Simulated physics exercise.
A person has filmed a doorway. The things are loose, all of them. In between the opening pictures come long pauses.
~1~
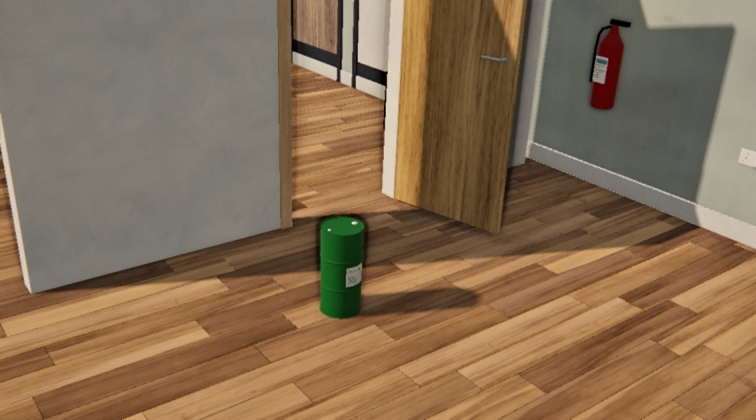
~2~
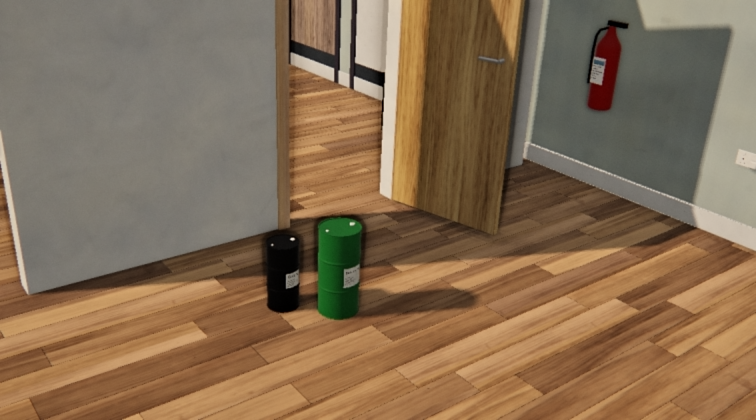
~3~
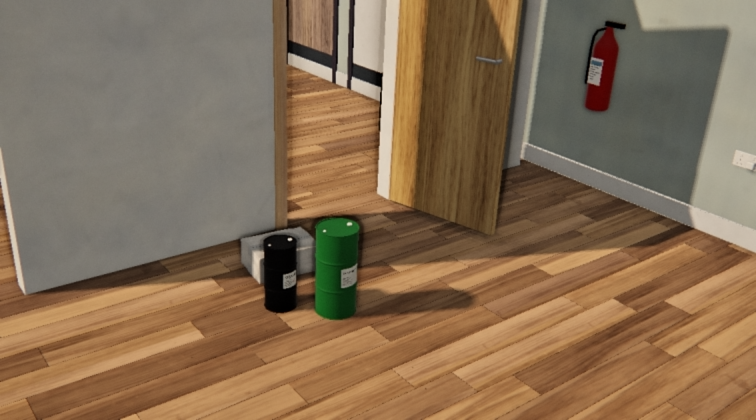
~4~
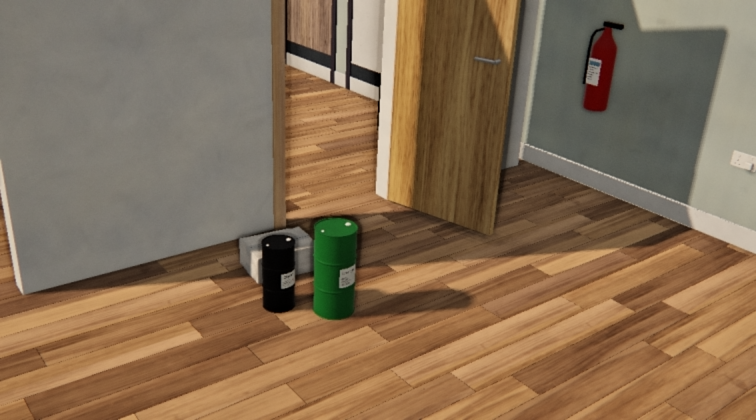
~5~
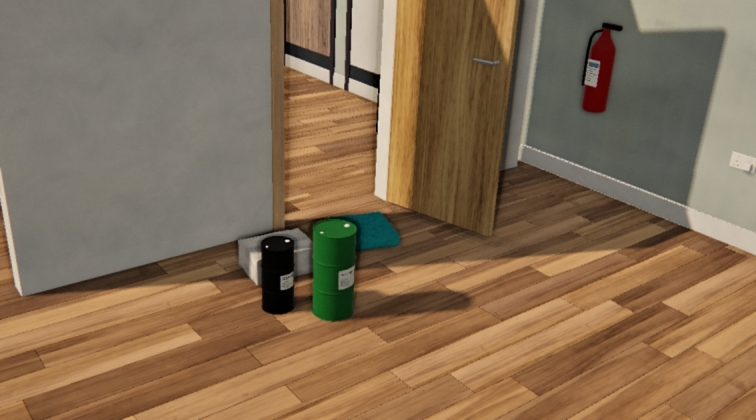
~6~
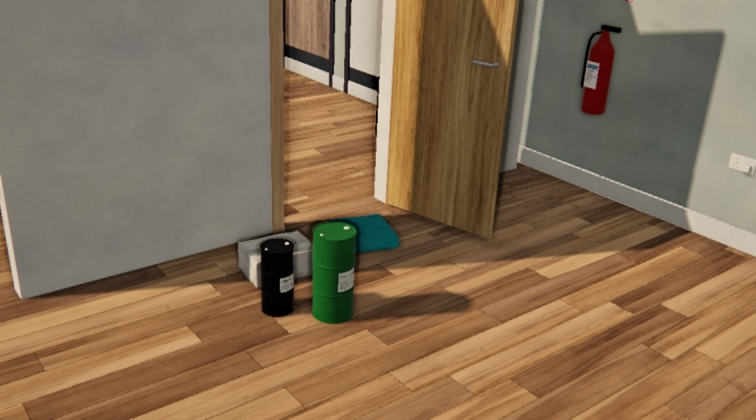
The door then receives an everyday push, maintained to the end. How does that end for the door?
Yep, watching it, the door gets hung up on the way.
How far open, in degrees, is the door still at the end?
The answer is roughly 30°.
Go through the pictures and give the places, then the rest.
The first frame shows door wide open and still.
The second frame shows door wide open and still; green canister (339, 269).
The third frame shows door wide open and still; black canister (280, 274); green canister (336, 269).
The fourth frame shows door wide open and still; white box (279, 254); black canister (279, 274).
The fifth frame shows door wide open and still; green canister (334, 271); white box (278, 256).
The sixth frame shows door wide open and still; turquoise cushion (362, 234); black canister (277, 278).
Then, 0.80 s later than the last frame, door at 82°.
Then, 1.40 s later than the last frame, door at 54°; turquoise cushion moved a little near (353, 233).
Then, 1.60 s later than the last frame, door at 45°; turquoise cushion moved a little near (339, 231).
Then, 1.90 s later than the last frame, door at 31°; turquoise cushion moved about its own width near (319, 226).
When it is over, door at 28°; moved from the start, turquoise cushion; the other 3 as before. End places, in pixels of the last picture, turquoise cushion near (314, 225).
